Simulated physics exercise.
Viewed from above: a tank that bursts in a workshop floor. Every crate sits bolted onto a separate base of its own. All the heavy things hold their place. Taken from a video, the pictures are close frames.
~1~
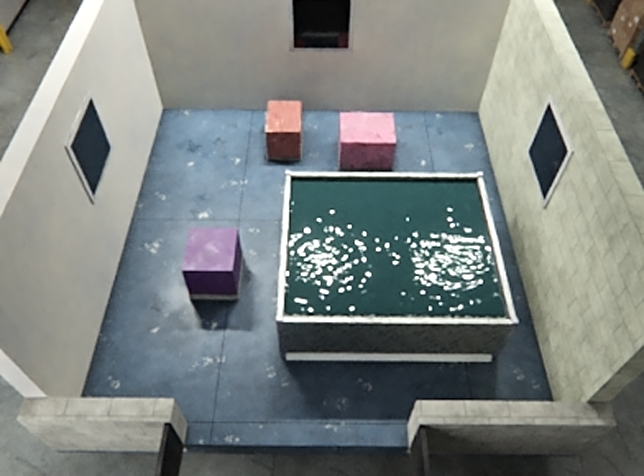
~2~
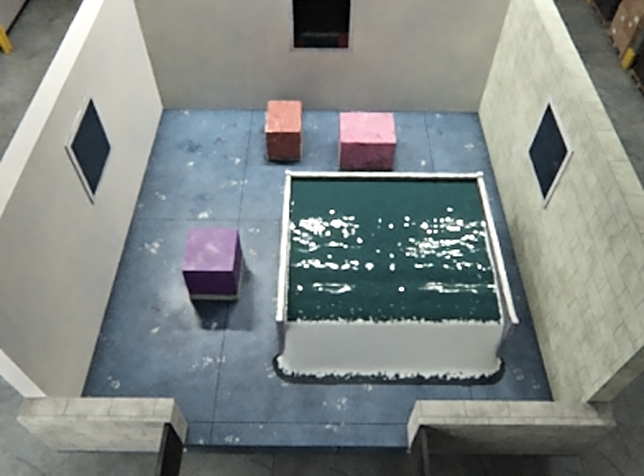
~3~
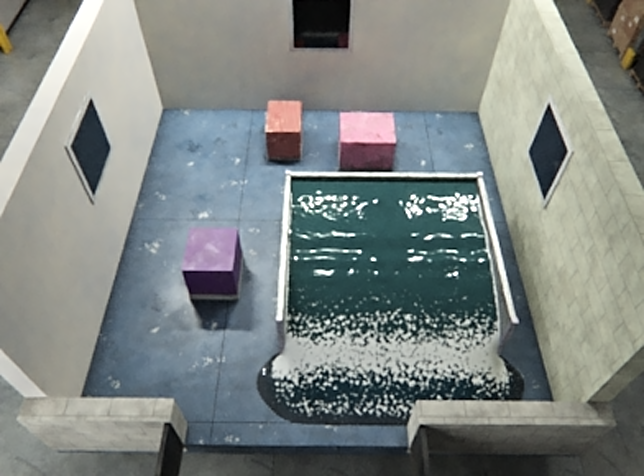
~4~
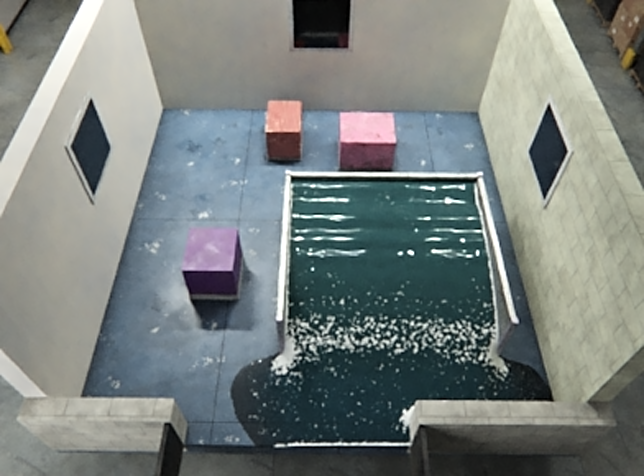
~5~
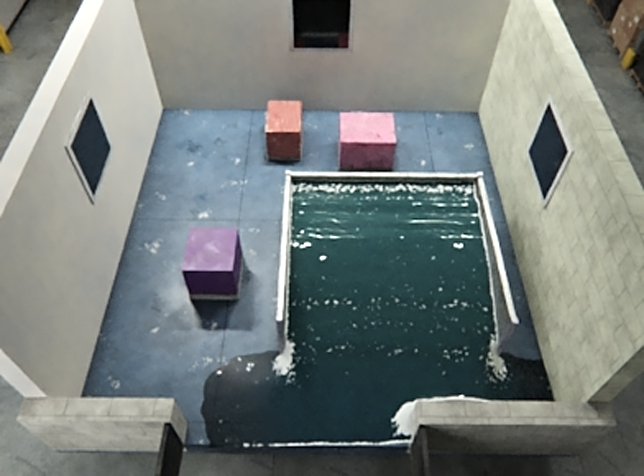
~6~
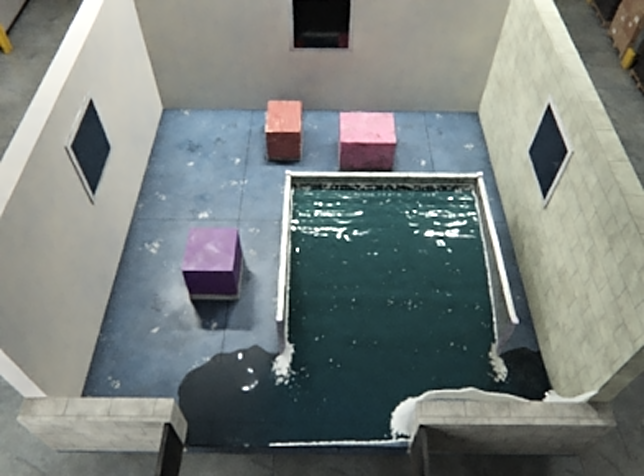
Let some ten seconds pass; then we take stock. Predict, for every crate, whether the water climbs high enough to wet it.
Outcome: Purple crate: Clear; red crate: Doused; pink crate: Doused.
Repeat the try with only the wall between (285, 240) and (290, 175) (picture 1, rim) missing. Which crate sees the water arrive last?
That would be the crate marked pink.
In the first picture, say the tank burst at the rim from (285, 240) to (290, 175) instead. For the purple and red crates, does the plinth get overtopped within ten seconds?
Purple crate is reached; red crate is reached.
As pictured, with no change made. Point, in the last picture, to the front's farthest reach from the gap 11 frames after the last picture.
About (465, 130).
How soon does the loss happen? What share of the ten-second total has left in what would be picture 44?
Approximately 85 %.
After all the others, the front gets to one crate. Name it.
I'd say the one in purple is last.
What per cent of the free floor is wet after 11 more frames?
By my count, 30 percent.
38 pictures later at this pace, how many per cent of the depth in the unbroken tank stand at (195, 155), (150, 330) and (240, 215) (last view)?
About 2, 2 and 0 per cent.
A moment on, water covers 20 % of the floor; the purple crate not reached, the red crate not reached, the pink crate not reached.
Next, water covers 30 % of the floor; the purple crate not reached, the red crate not reached, the pink crate not reached.
Then, water covers 40 % of the floor; the purple crate not reached, the red crate not reached, the pink crate water round its plinth.
Later, water covers 75 % of the floor; the purple crate water round its plinth, the red crate water round its plinth, the pink crate water round its plinth.
In the end, water covers 100 % of the floor; the purple crate stayed above the water, the red crate was topped, the pink crate was topped.
